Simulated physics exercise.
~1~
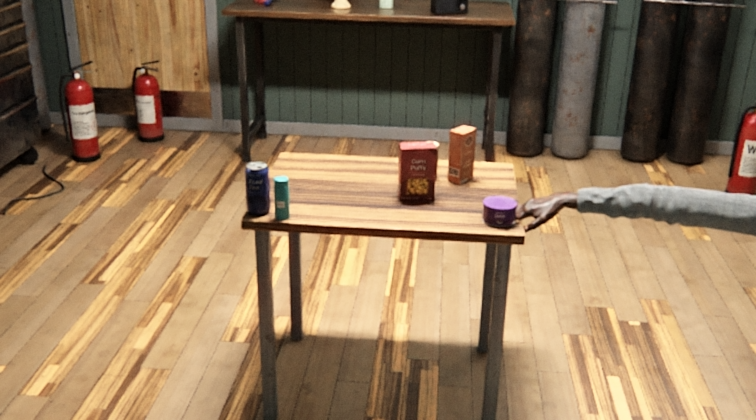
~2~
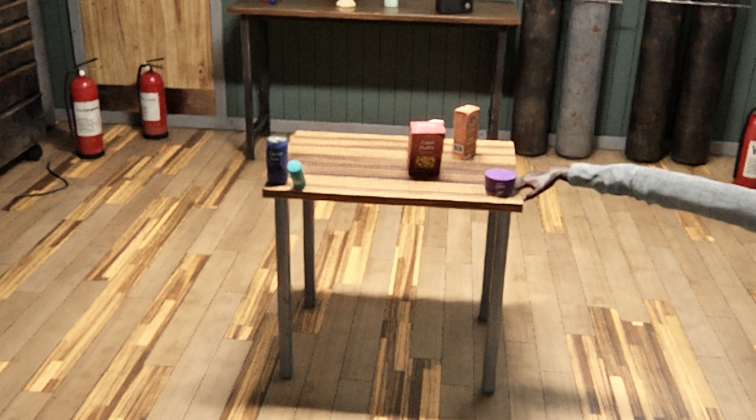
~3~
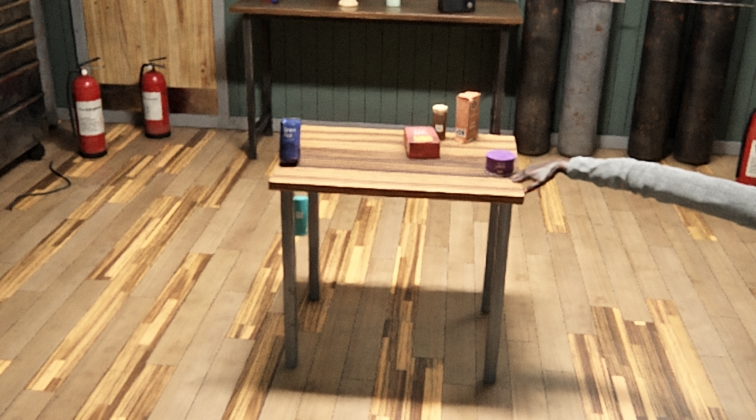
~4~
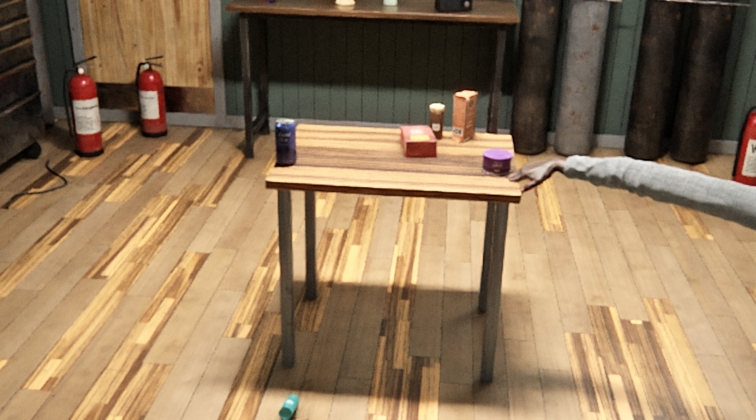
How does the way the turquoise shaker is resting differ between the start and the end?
At the start the turquoise shaker stands upright on the table, but at the end it lies on its side on the floor.
A table dragged back by a hand topples a red packet and drops a turquoise shaker.
